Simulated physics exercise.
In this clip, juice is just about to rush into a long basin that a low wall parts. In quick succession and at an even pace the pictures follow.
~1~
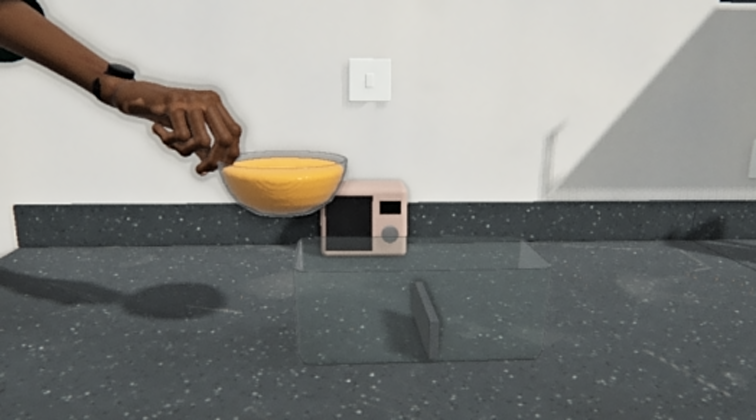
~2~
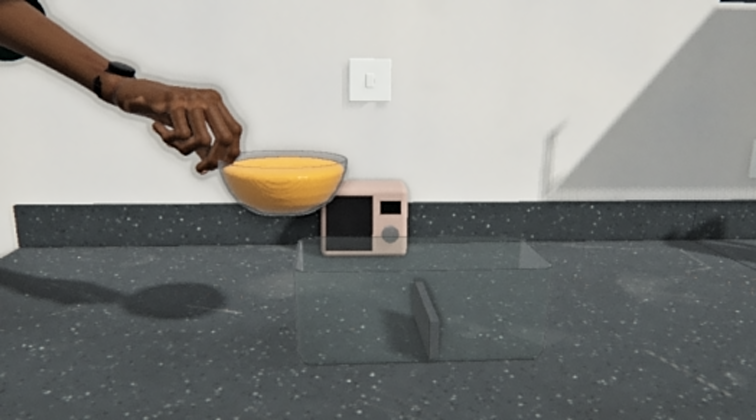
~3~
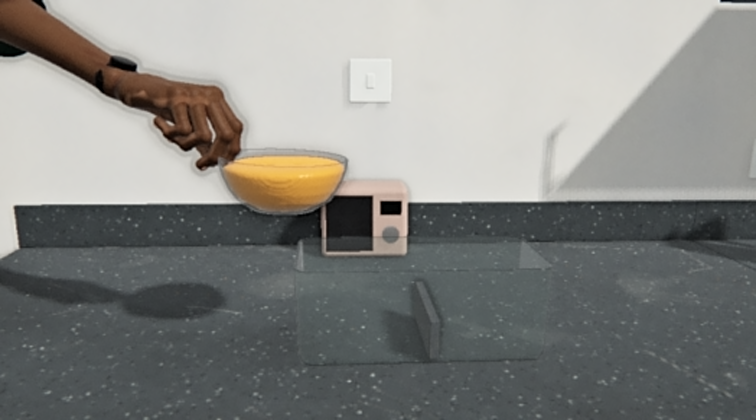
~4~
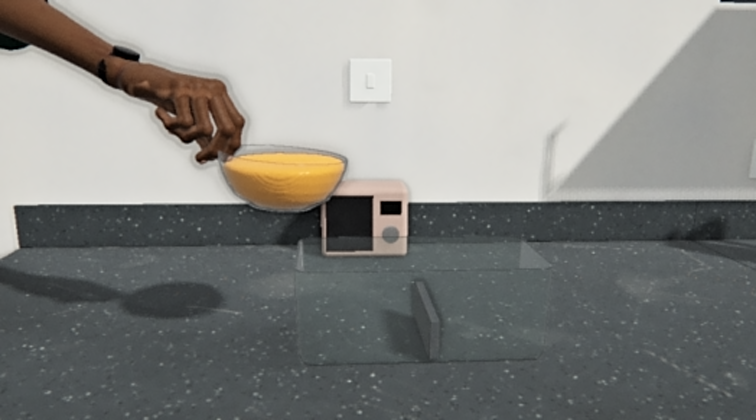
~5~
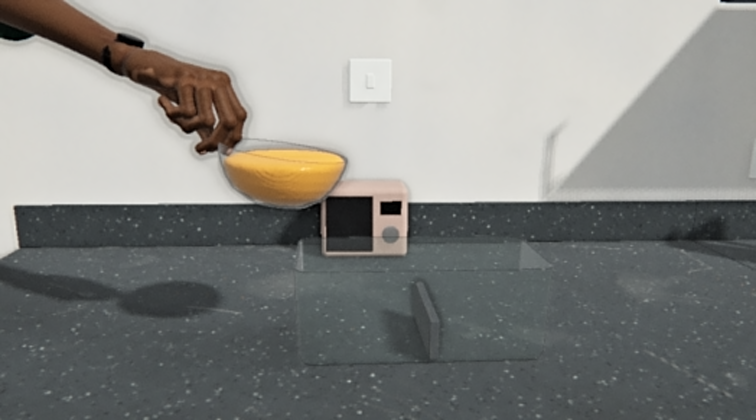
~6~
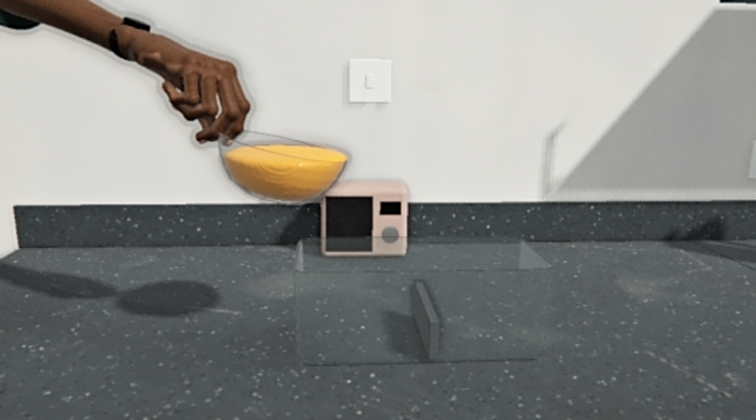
In this clip, a hand holds a clear bowl of orange-yellow juice by its left rim above a transparent basin with a low dividing wall, then raises that side slightly, gradually tilting the bowl to the right.
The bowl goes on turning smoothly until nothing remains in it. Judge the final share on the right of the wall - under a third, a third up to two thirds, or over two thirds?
I reckon what ends right of the wall lands in the middle band of a third to two thirds.
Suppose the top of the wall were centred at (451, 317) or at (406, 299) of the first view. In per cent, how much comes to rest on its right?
It would come to roughly 20 per cent the first time and roughly 80 per cent the second.
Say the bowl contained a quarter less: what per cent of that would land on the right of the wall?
40 %.
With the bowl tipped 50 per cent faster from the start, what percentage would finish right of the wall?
It comes to 65 per cent or so.
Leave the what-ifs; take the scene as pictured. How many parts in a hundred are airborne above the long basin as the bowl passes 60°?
40 %.
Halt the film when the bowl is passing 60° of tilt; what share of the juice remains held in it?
40 %.
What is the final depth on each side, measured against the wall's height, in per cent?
Once it is still, the left part shows 30 per cent and the right part 40.
A moment on, the bowl is tipped part way and 41 per cent is still to pour, 19 is left of the wall and 1 right of it.
Next, the bowl is tipped on its side and 3 per cent is still to pour, 35 is left of the wall and 51 right of it.
Then the bowl is tipped on its side and 0 per cent is still to pour, 46 is left of the wall and 53 right of it.
Later the bowl is tipped on its side and 0 per cent is still to pour, 46 is left of the wall and 53 right of it.
In the end 46 per cent lies left of the wall, 53 right of it and 1 outside.
